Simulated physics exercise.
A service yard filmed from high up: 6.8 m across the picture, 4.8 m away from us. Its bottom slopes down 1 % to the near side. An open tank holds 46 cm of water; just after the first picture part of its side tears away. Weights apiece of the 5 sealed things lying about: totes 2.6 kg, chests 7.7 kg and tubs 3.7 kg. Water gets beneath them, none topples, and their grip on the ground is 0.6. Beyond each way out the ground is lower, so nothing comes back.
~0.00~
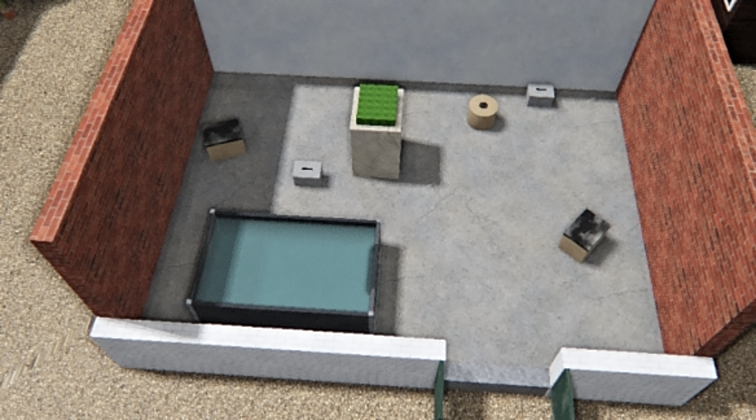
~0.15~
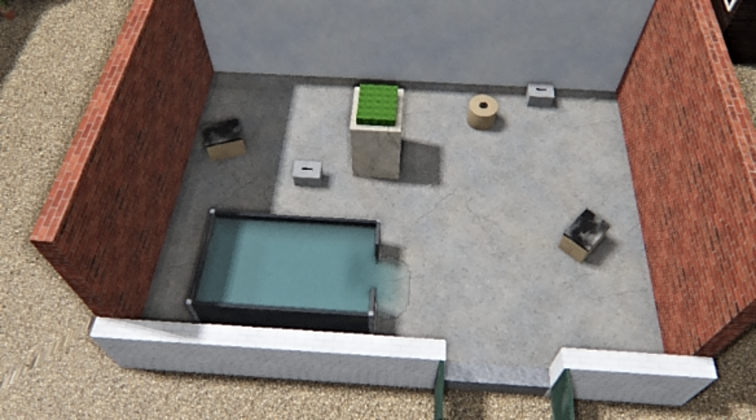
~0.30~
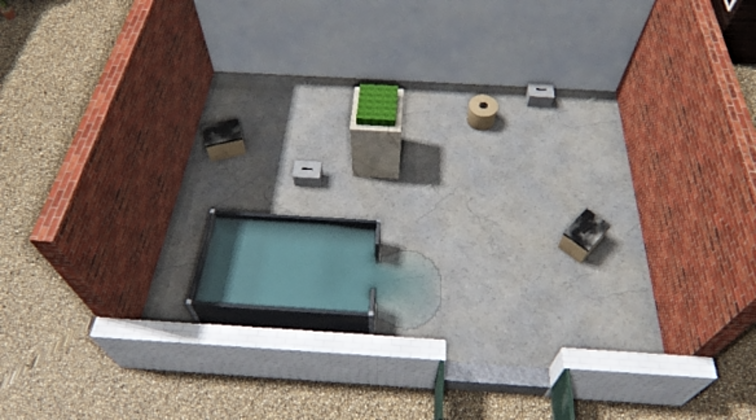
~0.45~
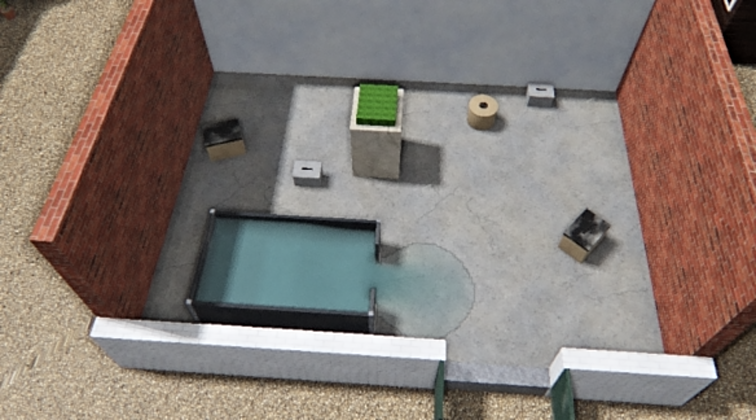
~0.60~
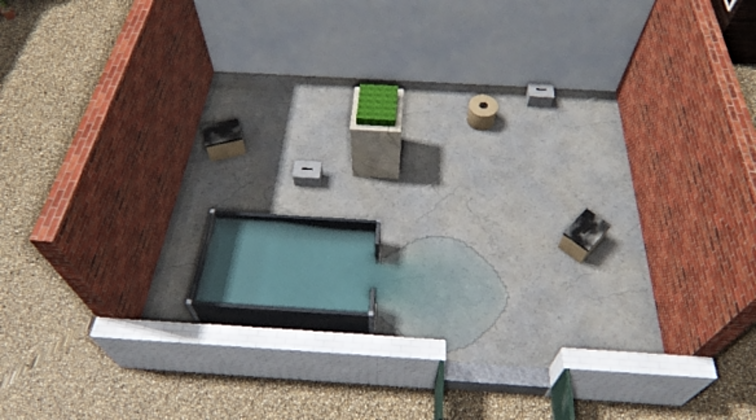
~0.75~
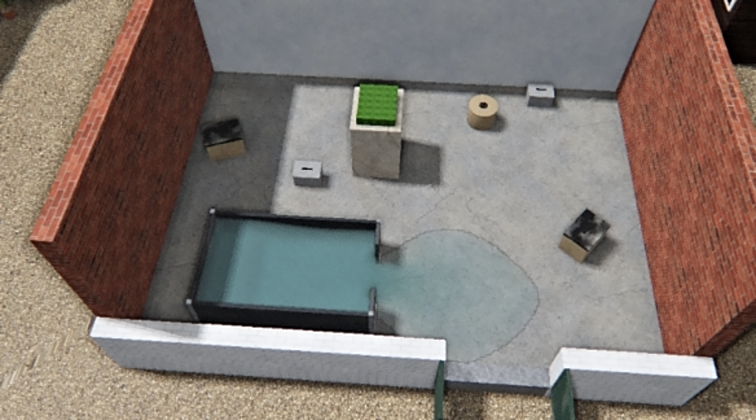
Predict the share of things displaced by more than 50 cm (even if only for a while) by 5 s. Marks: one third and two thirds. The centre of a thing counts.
Share: Under a third.
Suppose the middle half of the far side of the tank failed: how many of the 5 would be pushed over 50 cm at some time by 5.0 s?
Then 4.
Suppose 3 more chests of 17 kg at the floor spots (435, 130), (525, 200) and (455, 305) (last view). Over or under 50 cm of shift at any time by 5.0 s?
In turn: Under, short of it, over.
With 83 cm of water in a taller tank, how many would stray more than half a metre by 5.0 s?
Then 3.
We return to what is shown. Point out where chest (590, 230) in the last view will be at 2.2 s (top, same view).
Near (621, 223).
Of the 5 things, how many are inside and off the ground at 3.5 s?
1 of them.
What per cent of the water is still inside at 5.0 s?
Some 90 per cent remains.
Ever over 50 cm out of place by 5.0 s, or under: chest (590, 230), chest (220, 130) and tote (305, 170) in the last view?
In that order: Past it, short of it, short of it.
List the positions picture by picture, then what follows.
In the first picture, a tote at (307, 169) rests on the ground; a chest at (588, 228) rests on the ground; 2.9 m2 under water; 0 of 5 have shifted.
In the second picture, a tote at (307, 169) rests on the ground; a chest at (588, 228) rests on the ground; water covers 3.2 m2; 0 of 5 have shifted.
In the third picture, a tote at (307, 169) rests on the ground; a chest at (588, 228) rests on the ground; water covers 3.6 m2; 0 of 5 have shifted.
In the fourth picture, a tote at (307, 169), on the bottom; a chest at (588, 228) rests on the ground; water covers 4.3 m2; 0 of 5 have shifted.
In the fifth picture, a tote at (307, 169), on the bottom; a chest at (588, 228), on the bottom; 5.0 m2 under water; 0 of 5 have shifted.
In the sixth picture, a tote at (307, 169) rests on the ground; a chest at (588, 228) rests on the ground; 5.9 m2 under water; 0 of 5 have shifted.
After 1.1 s 0 of 5 are over 50 cm from their spots; 0 afloat.
After 2.2 s 0 of 5 are over 50 cm from their spots; 0 afloat.
After 3.5 s 1 of 5 are over 50 cm from their spots; 1 afloat.
After 5.0 s 1 of 5 are over 50 cm from their spots, and 1 have been at some point; 1 afloat.
